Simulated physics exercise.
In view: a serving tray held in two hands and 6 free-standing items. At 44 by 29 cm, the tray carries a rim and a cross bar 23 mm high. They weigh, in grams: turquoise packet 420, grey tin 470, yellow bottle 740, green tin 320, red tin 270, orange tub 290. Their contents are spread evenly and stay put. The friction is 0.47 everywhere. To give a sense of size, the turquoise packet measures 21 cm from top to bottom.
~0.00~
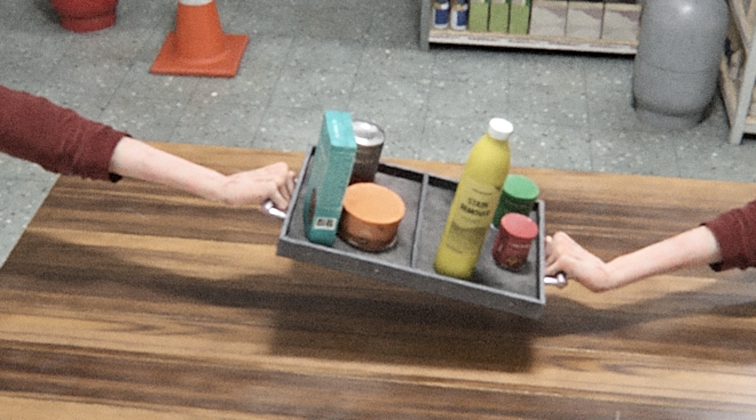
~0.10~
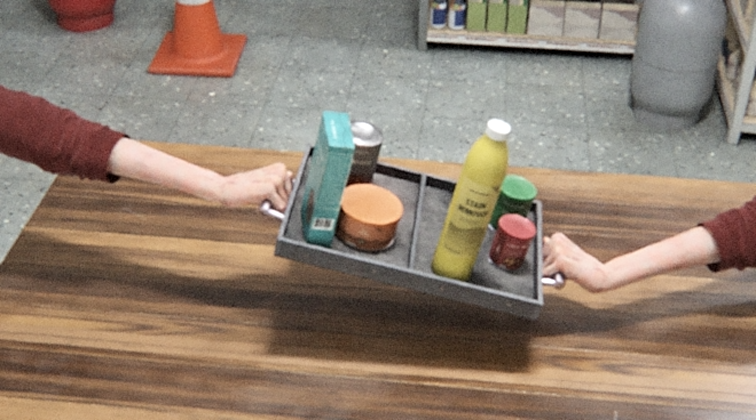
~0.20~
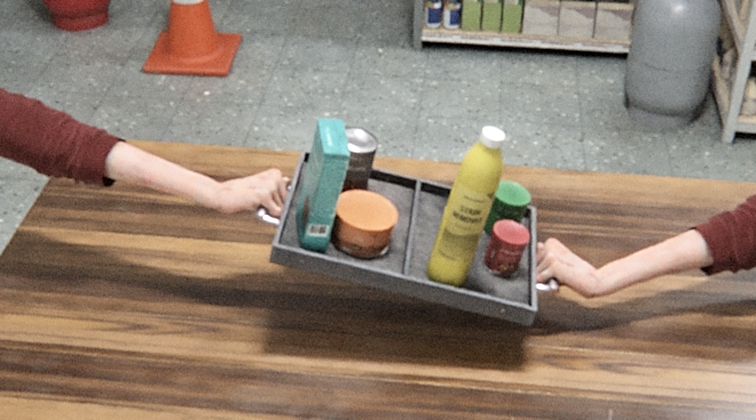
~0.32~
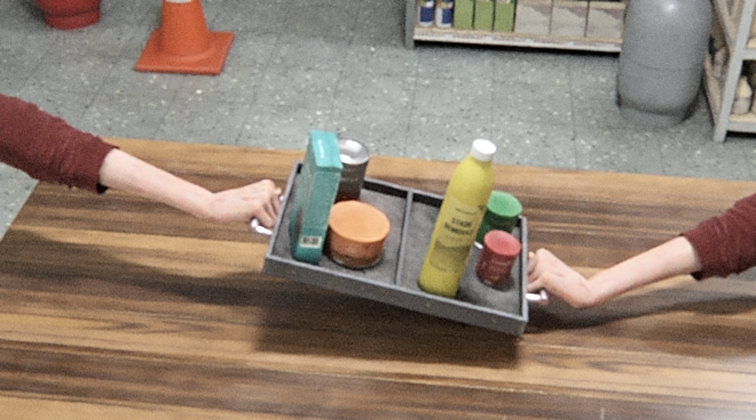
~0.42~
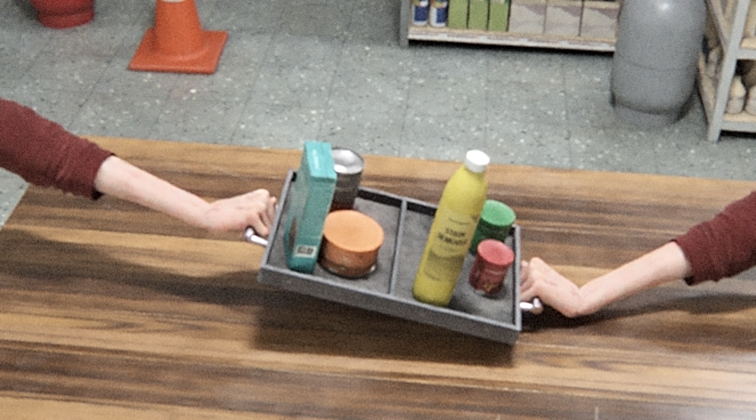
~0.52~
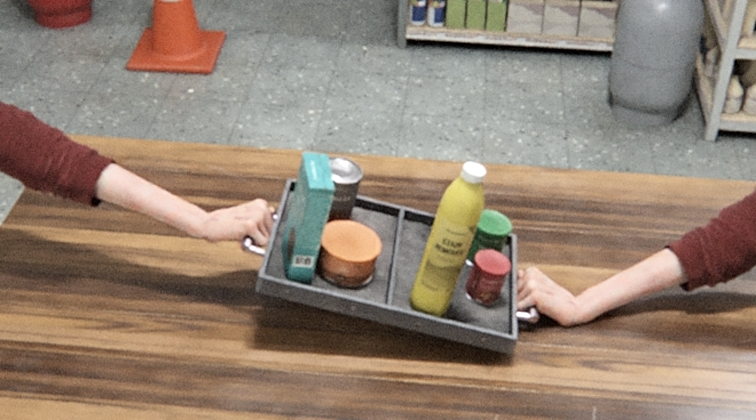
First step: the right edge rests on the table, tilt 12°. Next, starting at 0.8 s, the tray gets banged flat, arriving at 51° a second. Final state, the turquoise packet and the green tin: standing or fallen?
Turquoise packet fallen; green tin standing.
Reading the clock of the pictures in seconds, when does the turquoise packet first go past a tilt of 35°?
I'd say around the 1.8 s mark.
After 1.22 s, right edge on the table, tray at 2°; turquoise packet 10° off its base near (302, 257).
After 1.82 s, tray flat on the table; turquoise packet now off the tray.
In the end (2.4 s), off the tray and tipped over, turquoise packet; the other 5 under 5 cm from the start. In the last view, turquoise packet near (227, 297), green tin near (478, 254).
